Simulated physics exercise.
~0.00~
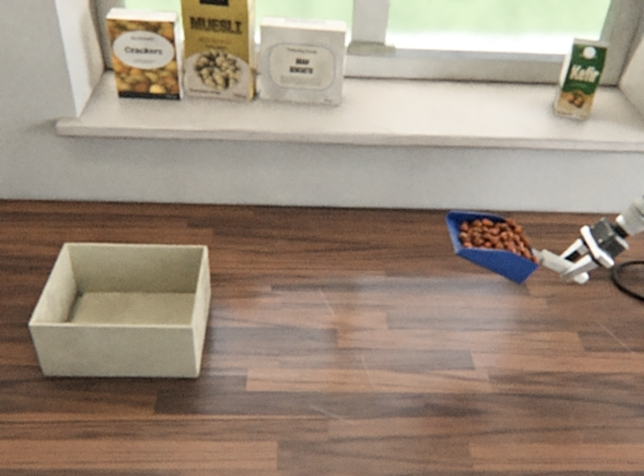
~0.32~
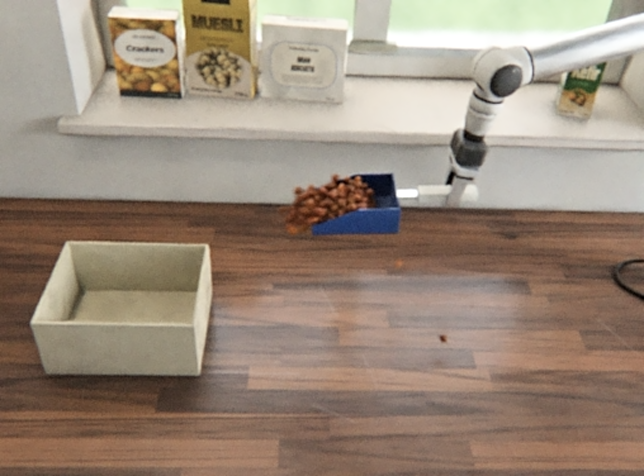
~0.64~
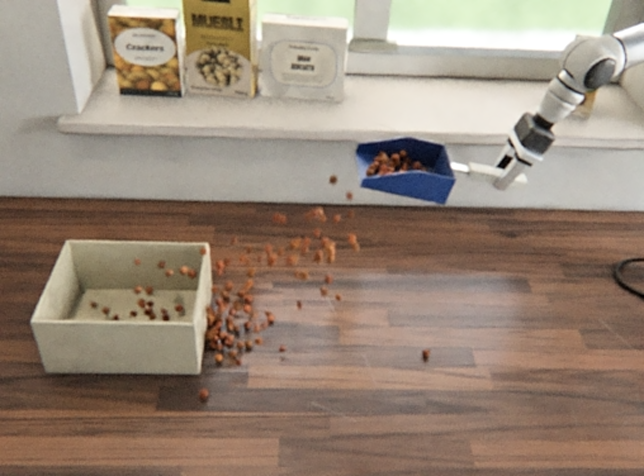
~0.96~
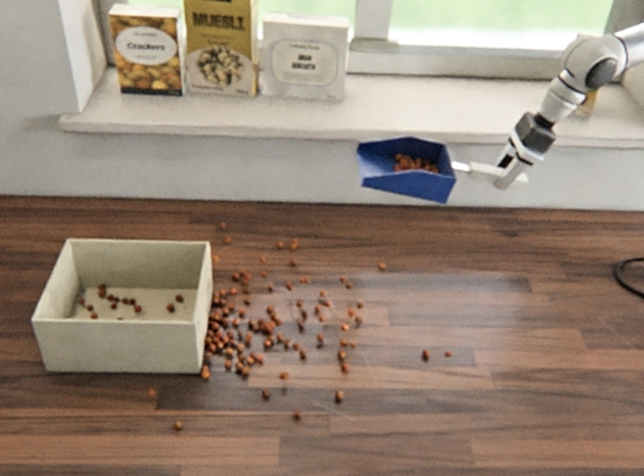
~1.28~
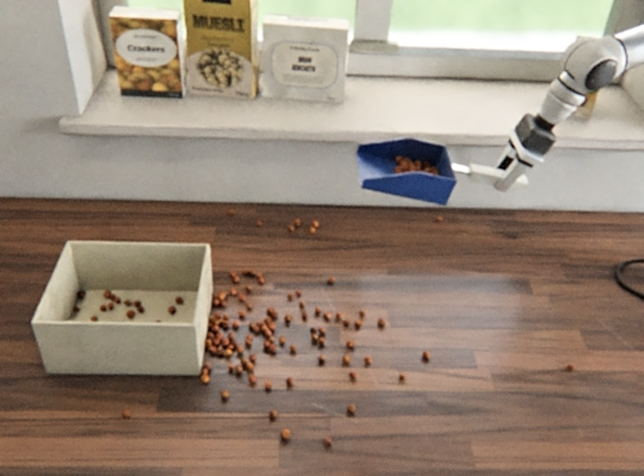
We see a robot arm swing a blue scoop heaped with hazelnuts left toward an open pale bin, then draw it back, flinging nuts forward; a few land in the bin, most scatter across the wooden table beside it, and some stay in the scoop.
